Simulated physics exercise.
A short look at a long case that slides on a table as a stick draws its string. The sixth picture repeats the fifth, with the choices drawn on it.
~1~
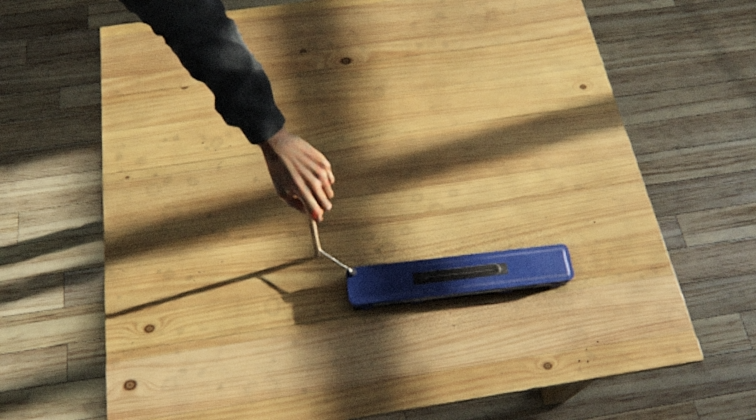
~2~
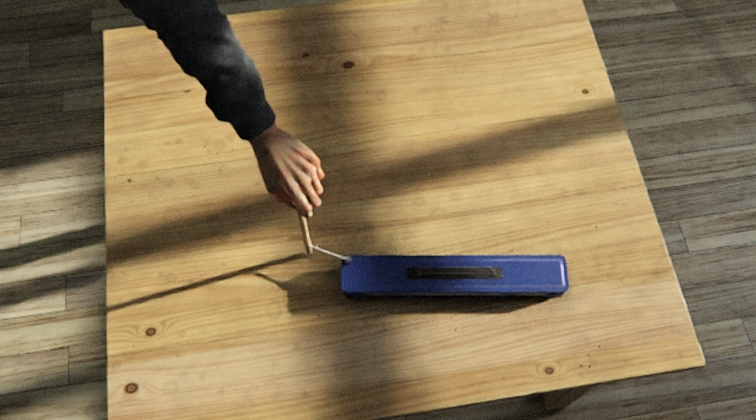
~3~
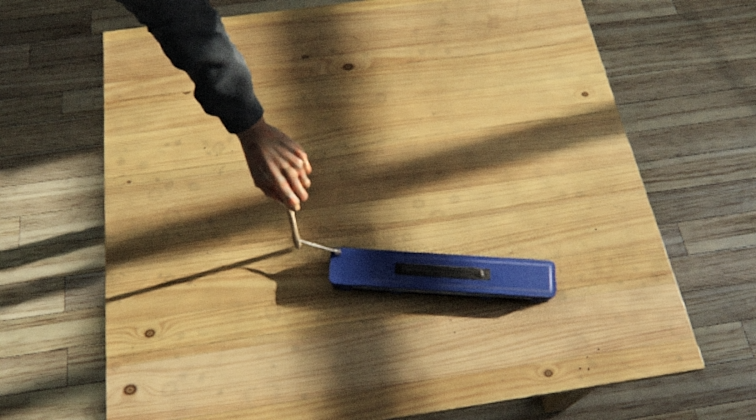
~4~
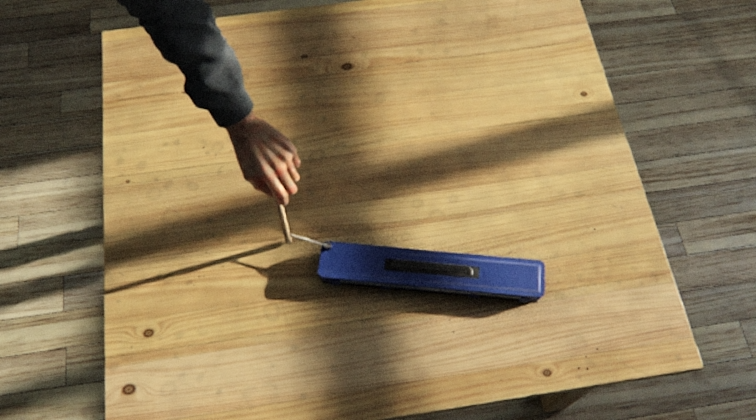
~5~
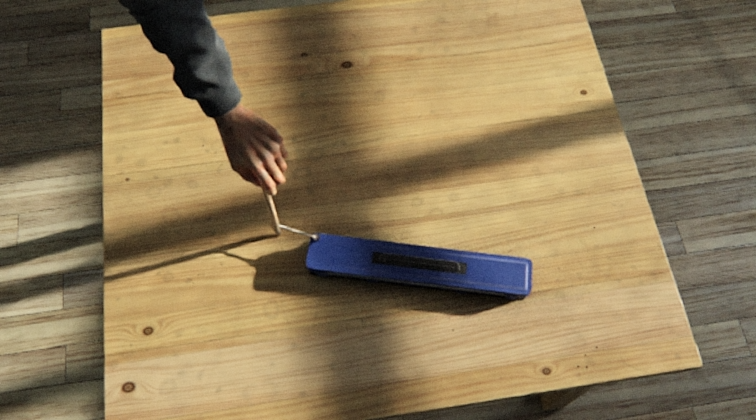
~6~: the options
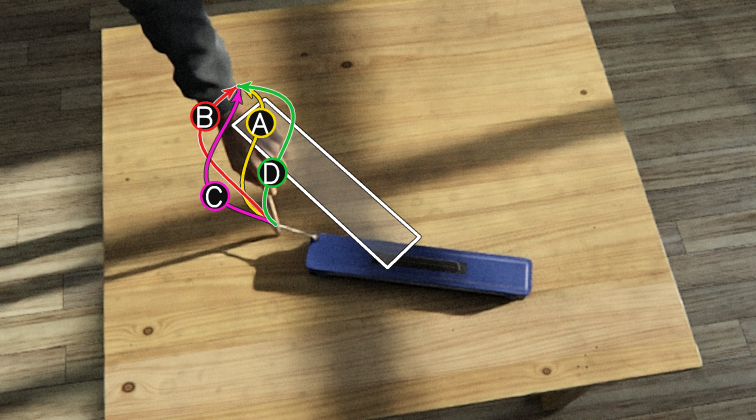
Long blue case sliding left across a wooden table, turning slightly, as a hand draws its string with a stick.
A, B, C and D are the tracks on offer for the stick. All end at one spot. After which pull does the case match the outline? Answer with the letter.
Choose path A.
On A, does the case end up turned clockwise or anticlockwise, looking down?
Clockwise.
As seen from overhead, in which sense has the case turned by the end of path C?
It turns clockwise.
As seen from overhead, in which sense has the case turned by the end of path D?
It turns clockwise.
On the copy, A from (276, 225) via (249, 155) to (243, 88); B from (276, 225) via (210, 159) to (236, 88); C from (276, 225) via (206, 171) to (239, 90); D from (276, 225) via (289, 135) to (238, 86); the outline at (323, 179).
On A. First, foot of the stick (243, 178), middle of the case (368, 242).
Then, foot of the stick (262, 122), middle of the case (351, 217).
Finally, foot of the stick (238, 87), middle of the case (323, 180); it lies in the outline.
By contrast, B leaves its middle at (301, 189); C leaves its middle at (308, 190); D leaves its middle at (334, 171).
